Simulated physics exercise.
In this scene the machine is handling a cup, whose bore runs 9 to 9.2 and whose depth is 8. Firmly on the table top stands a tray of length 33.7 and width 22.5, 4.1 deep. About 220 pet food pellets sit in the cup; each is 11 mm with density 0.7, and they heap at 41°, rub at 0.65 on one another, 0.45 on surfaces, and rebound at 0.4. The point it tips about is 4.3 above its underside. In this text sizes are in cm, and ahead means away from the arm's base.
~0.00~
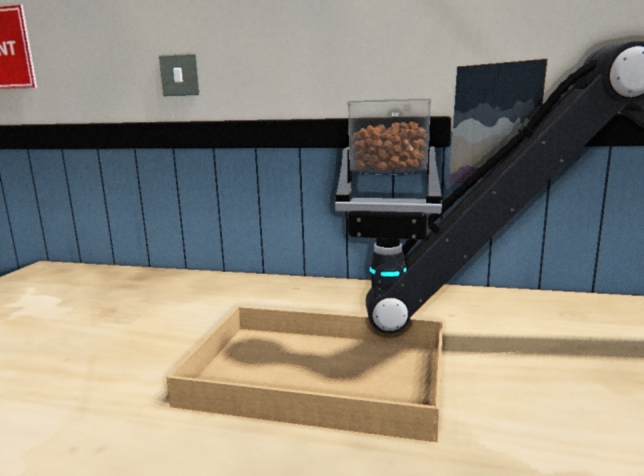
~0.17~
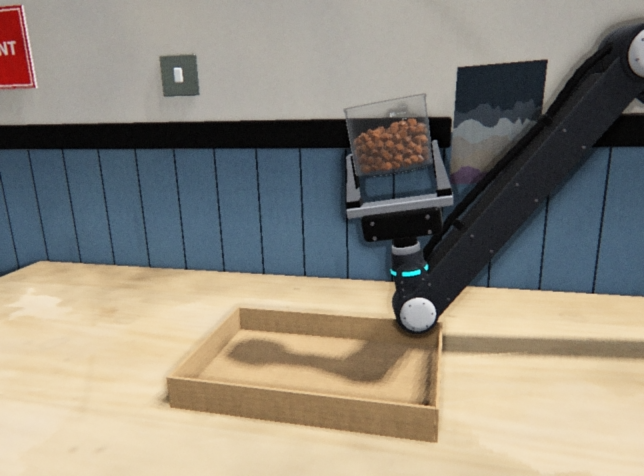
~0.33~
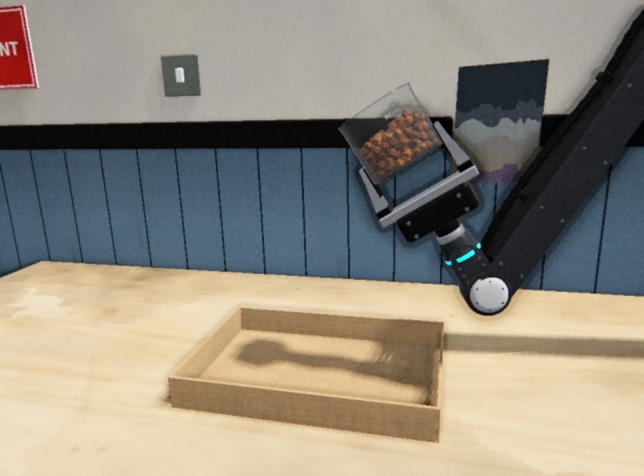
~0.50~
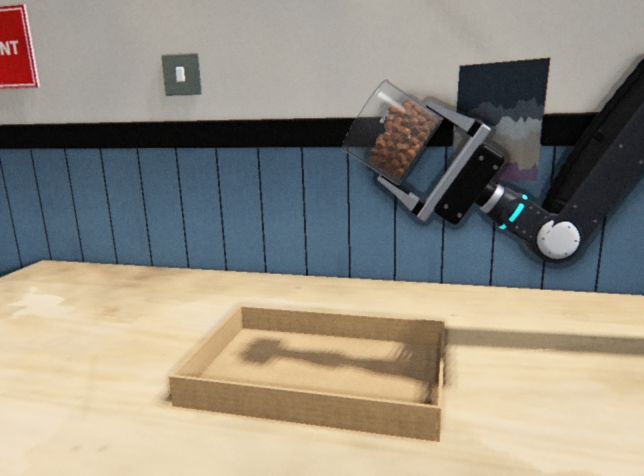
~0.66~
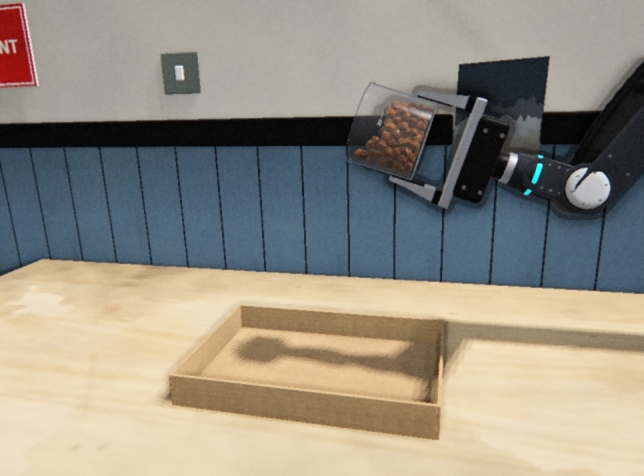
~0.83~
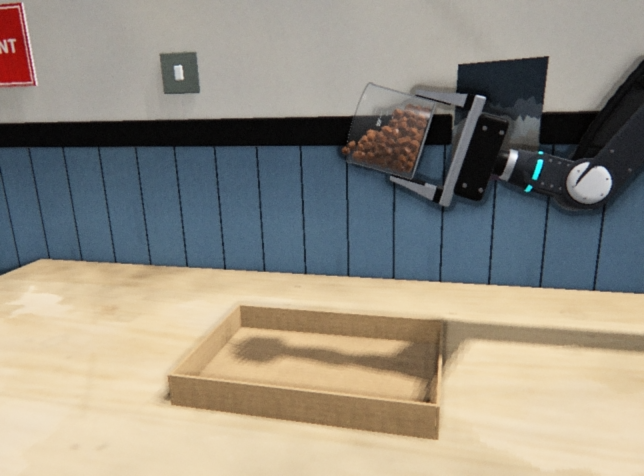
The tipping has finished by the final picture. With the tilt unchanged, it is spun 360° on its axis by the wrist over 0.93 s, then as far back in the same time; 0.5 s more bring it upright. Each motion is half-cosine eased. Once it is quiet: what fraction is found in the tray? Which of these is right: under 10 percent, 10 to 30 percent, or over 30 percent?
The right one is 10 to 30 percent.
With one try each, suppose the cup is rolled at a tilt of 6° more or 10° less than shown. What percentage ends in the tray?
You'd get close to 35 per cent, then close to 0 per cent.
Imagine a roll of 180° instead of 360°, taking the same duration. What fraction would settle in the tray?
Estimate: Approx. 15 per cent.
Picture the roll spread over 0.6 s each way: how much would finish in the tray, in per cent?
Then: Approx. 10 %.
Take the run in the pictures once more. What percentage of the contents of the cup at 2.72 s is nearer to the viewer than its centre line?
35 in a hundred, more or less.
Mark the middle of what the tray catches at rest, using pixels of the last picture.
The centre sits around (298, 361).
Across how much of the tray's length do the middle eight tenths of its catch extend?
Length of tray covered: Approx. 12 cm.
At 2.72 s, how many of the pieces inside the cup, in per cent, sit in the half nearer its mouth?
30 %.
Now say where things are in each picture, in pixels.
Cup middle at (389, 136), upright; upper third of the load around (388, 136), from x 355 to 420, top at y 125; 217 in the cup, in the first picture.
Cup middle at (389, 137), tipped 9°; upper third of the load around (396, 137), from x 360 to 425, top at y 125, in the second picture.
Cup middle at (392, 136), tipped 32°; upper third of the load around (406, 132), from x 365 to 435, top at y 115, in the third picture.
Cup middle at (393, 134), tipped 57°; upper third of the load around (409, 124), from x 375 to 435, top at y 105, in the fourth picture.
Cup middle at (393, 132), tipped 73°; upper third of the load around (408, 120), from x 360 to 430, top at y 105, in the fifth picture.
Cup middle at (392, 132), tipped 74°; upper third of the load around (409, 124), from x 345 to 425, top at y 110; 217 in the cup, in the sixth picture.
By 1.77 s, tipped 74°, highest piece 37 above the table; 202 in the cup, 13 in the tray, 2 in flight or on a rim.
By 2.72 s, tipped 73°, highest piece 37 above the table; 186 in the cup, 28 in the tray, 1 on the table or floor, 2 in flight or on a rim.
By 3.39 s, upright, highest piece 38 above the table; 184 in the cup, 32 in the tray, 1 on the table or floor.
By 4.09 s, upright, highest piece 38 above the table; 184 in the cup, 32 in the tray, 1 on the table or floor.
Final count, 184 in the cup, 32 in the tray, 1 on the table or floor. That is 15 % in the tray.
